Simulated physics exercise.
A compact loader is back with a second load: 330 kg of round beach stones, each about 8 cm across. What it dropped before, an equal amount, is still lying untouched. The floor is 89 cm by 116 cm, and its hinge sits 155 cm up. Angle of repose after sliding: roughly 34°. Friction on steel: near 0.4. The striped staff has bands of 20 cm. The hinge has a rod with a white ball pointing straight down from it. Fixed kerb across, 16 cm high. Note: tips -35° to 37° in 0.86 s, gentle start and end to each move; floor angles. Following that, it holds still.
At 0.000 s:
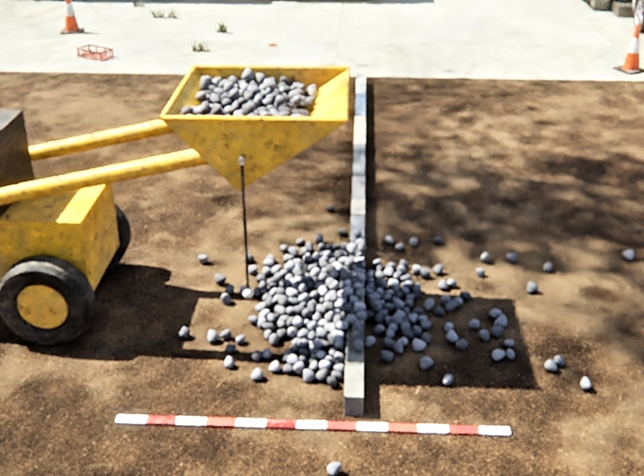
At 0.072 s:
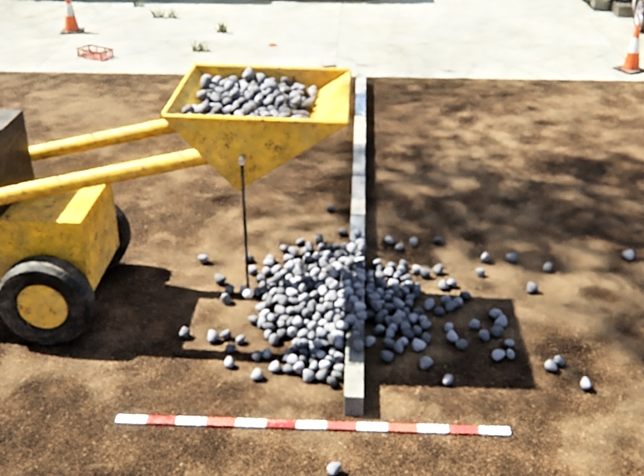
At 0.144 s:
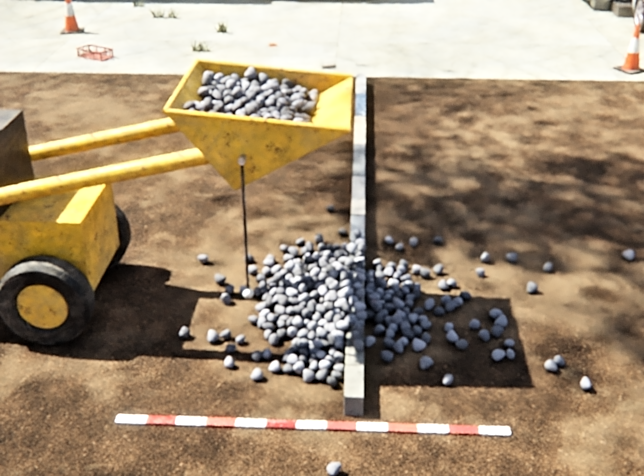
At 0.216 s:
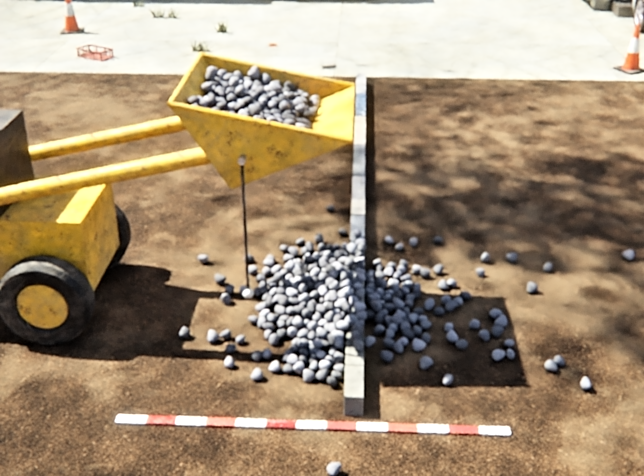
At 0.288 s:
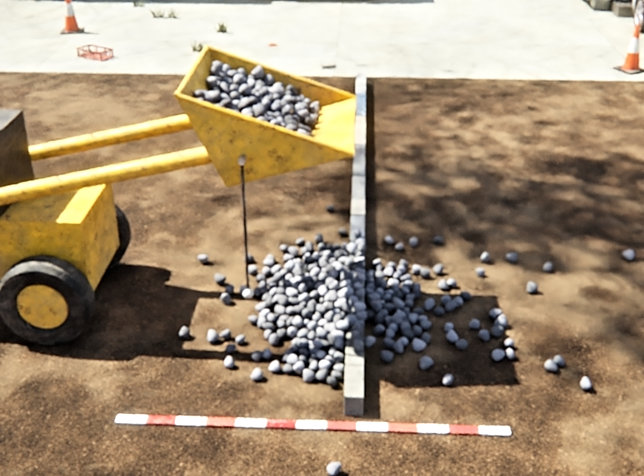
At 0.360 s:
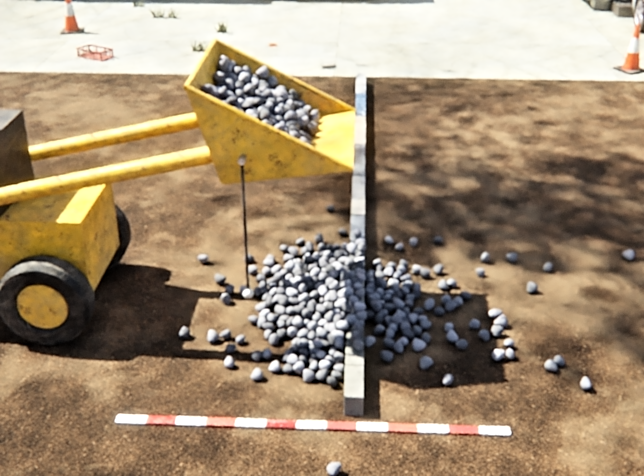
On bare brown ground, a yellow loader's raised bucket of grey stones tilts steadily toward the right.
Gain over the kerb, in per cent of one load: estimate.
Approx. 96 %.
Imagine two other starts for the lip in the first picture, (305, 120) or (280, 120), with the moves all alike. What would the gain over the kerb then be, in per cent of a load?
Near 60 in a hundred first, near 40 in a hundred second.
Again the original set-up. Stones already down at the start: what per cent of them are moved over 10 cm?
Roughly 15 % of them.
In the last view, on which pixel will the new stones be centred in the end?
Their centre rests close to (425, 306).
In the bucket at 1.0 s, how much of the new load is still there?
I'd say about 80 per cent.
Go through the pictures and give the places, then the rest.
The bucket is at -35°, its lip at (346, 121); the top of the load is at (241, 87). The earlier load is highest near (341, 285), 23 cm above ground level, 75 % on this side of the kerb, 25 % over the kerb, in the first frame.
The bucket is at -34°, its lip at (347, 123); the top of the load is at (234, 87); the stones move at 0.1 m/s on average, in the second frame.
The bucket is at -30°, its lip at (350, 130); the top of the load is at (234, 85); the stones move at 0.2 m/s on average, in the third frame.
The bucket is at -24°, its lip at (352, 141); the top of the load is at (223, 82); the stones move at 0.3 m/s on average, in the fourth frame.
The bucket is at -16°, its lip at (353, 154); the top of the load is at (221, 75); the stones move at 0.4 m/s on average, in the fifth frame.
Lip at (353, 170), floor tilted -8°, highest stones at (224, 71); the stones move at 0.4 m/s on average, in the sixth frame.
After 0.6 s the floor is at 25°; in per cent of one load, 100 in the bucket, 75 on this side of the kerb, 25 over the kerb; the foremost stones are at (591, 313).
After 1.0 s the floor is at 37°; in per cent of one load, 79 in the bucket, 96 on this side of the kerb, 25 over the kerb; the foremost stones are at (591, 313).
After 1.3 s the floor is at 37°; in per cent of one load, 19 in the bucket, 106 on this side of the kerb, 76 over the kerb; the foremost stones are at (591, 313).
After 4.0 s the floor is at 37°; in per cent of one load, 0 in the bucket, 79 on this side of the kerb, 121 over the kerb; the foremost stones are at (632, 303). Net gain over the kerb, 96.
